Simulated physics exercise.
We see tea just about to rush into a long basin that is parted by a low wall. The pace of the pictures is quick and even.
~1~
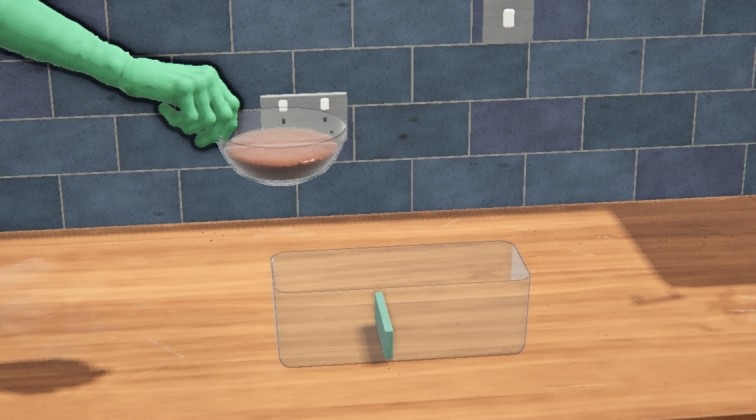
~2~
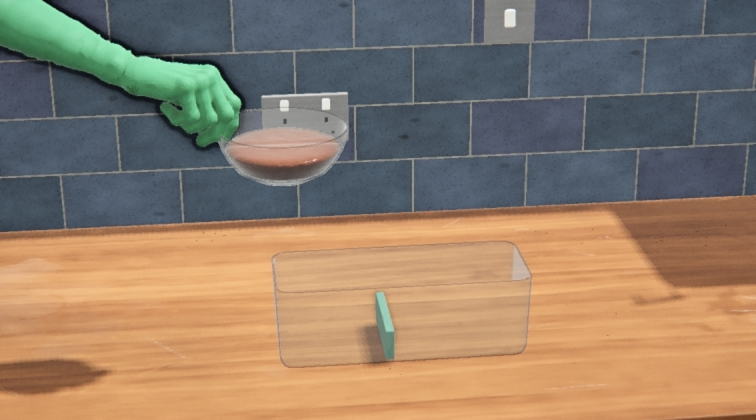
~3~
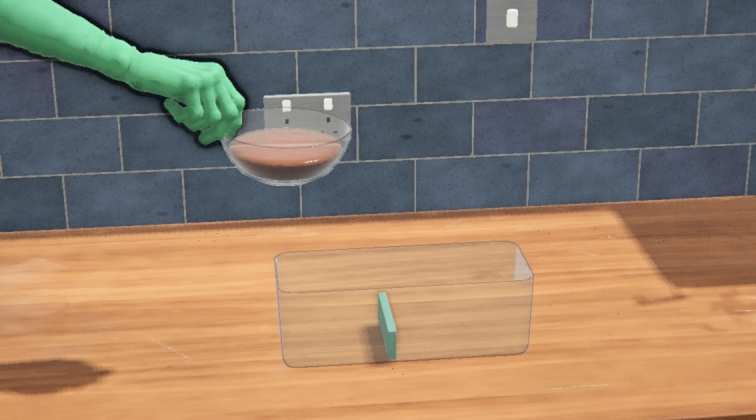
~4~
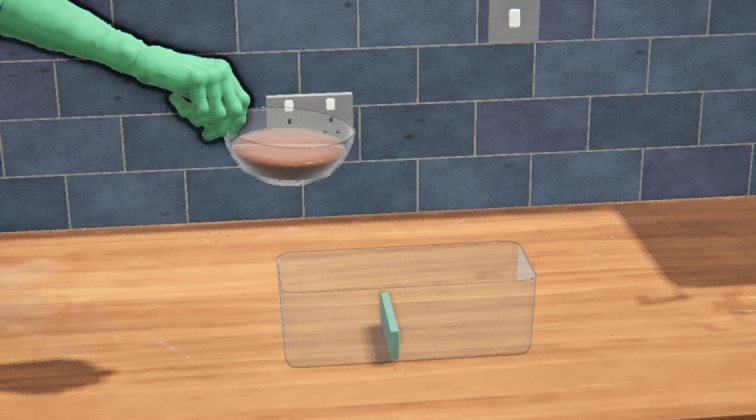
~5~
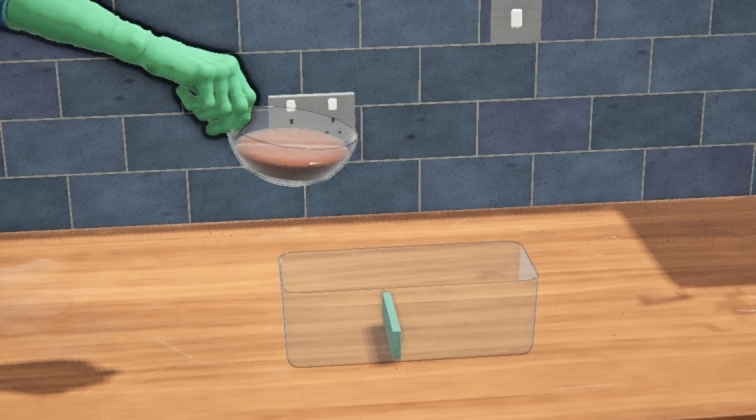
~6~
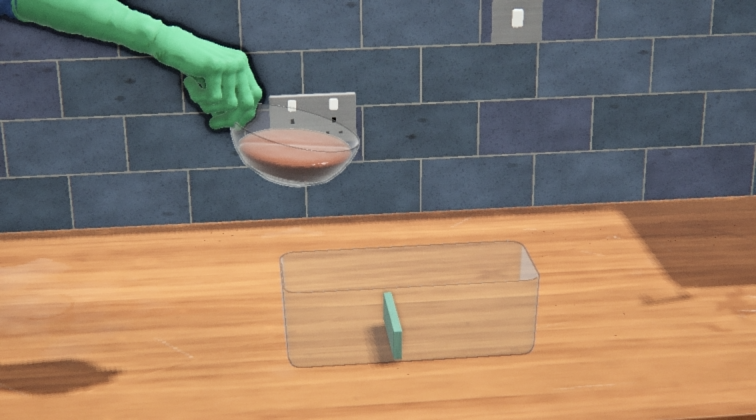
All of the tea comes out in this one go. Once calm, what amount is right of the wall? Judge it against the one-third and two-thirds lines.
A third to two thirds.
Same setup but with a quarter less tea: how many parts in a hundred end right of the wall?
45 in a hundred.
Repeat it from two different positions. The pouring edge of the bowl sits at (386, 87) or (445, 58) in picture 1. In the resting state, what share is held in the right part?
The first start yields 85 per cent, the second 80 per cent.
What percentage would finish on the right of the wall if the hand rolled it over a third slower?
I'd put it at some 60 percent.
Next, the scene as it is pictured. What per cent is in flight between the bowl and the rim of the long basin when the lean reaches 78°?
About 60 per cent.
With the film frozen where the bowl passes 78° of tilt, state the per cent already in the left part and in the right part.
Left about 5, right about 10.
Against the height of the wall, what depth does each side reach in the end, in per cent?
Levels: Left around 30 per cent, right around 30 per cent.
A moment on, the bowl is tipped on its side and 27 per cent is still to pour, 3 is left of the wall and 12 right of it.
Next, the bowl is tipped right over and 0 per cent is still to pour, 42 is left of the wall and 53 right of it.
Then the bowl is tipped right over and 0 per cent is still to pour, 45 is left of the wall and 53 right of it.
Later the bowl is tipped right over and 0 per cent is still to pour, 45 is left of the wall and 53 right of it.
Finally, 45 per cent lies left of the wall, 53 right of it and 1 outside.
